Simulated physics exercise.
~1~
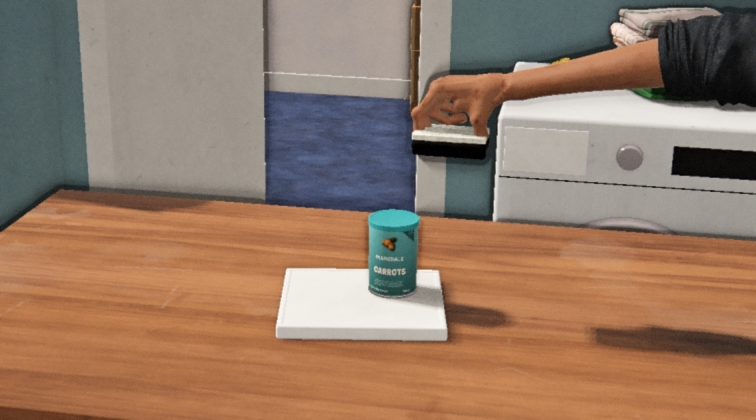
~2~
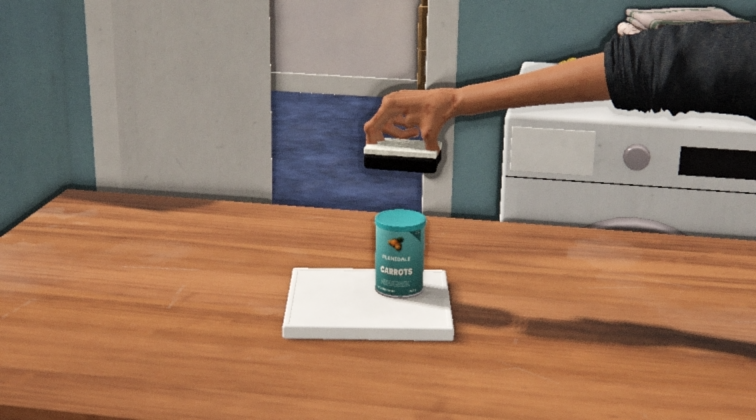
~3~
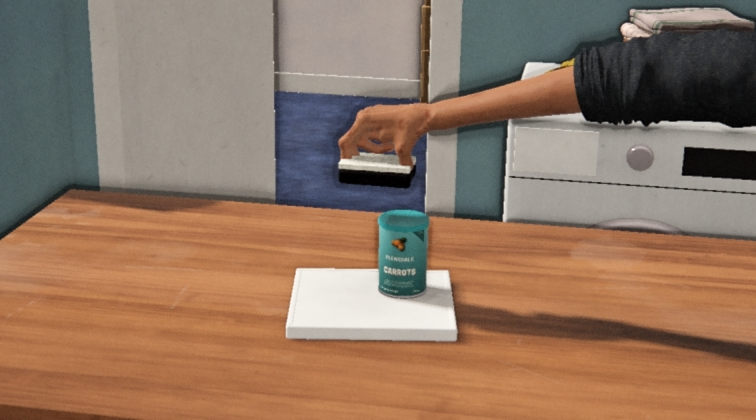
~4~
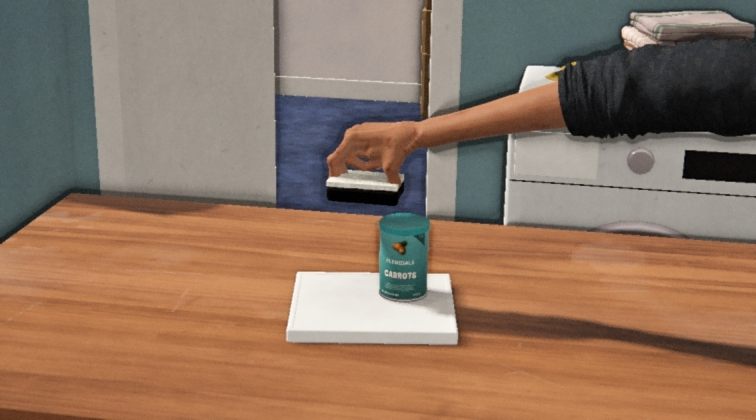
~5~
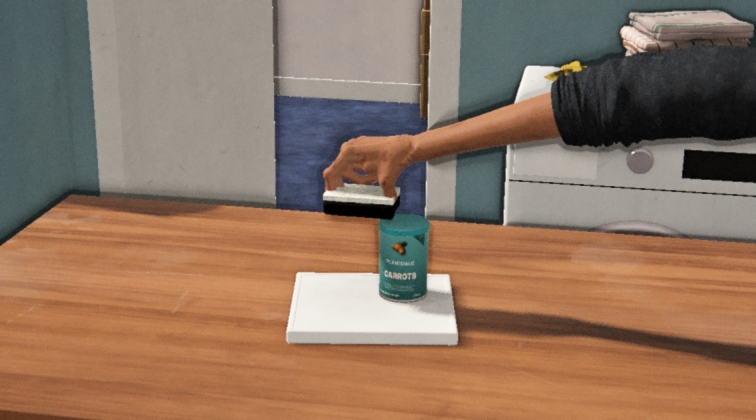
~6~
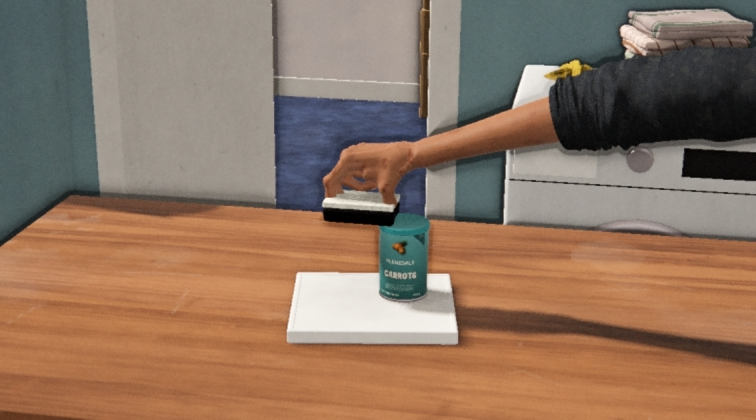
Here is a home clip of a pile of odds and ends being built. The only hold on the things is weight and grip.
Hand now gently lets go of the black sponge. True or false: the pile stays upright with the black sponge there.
False.
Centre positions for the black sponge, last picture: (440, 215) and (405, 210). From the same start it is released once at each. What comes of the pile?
Try one: Collapse. Try two: Stable.
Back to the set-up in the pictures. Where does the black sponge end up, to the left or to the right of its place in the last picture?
Toward the left-hand side.
Then, 0.30 s later than the last frame, black sponge now fallen.
Then, 0.60 s later than the last frame, nothing new.
When it is over, fallen, black sponge; the other 2 as before. End places, in pixels of the last picture, black sponge near (299, 276). The pile gives way.
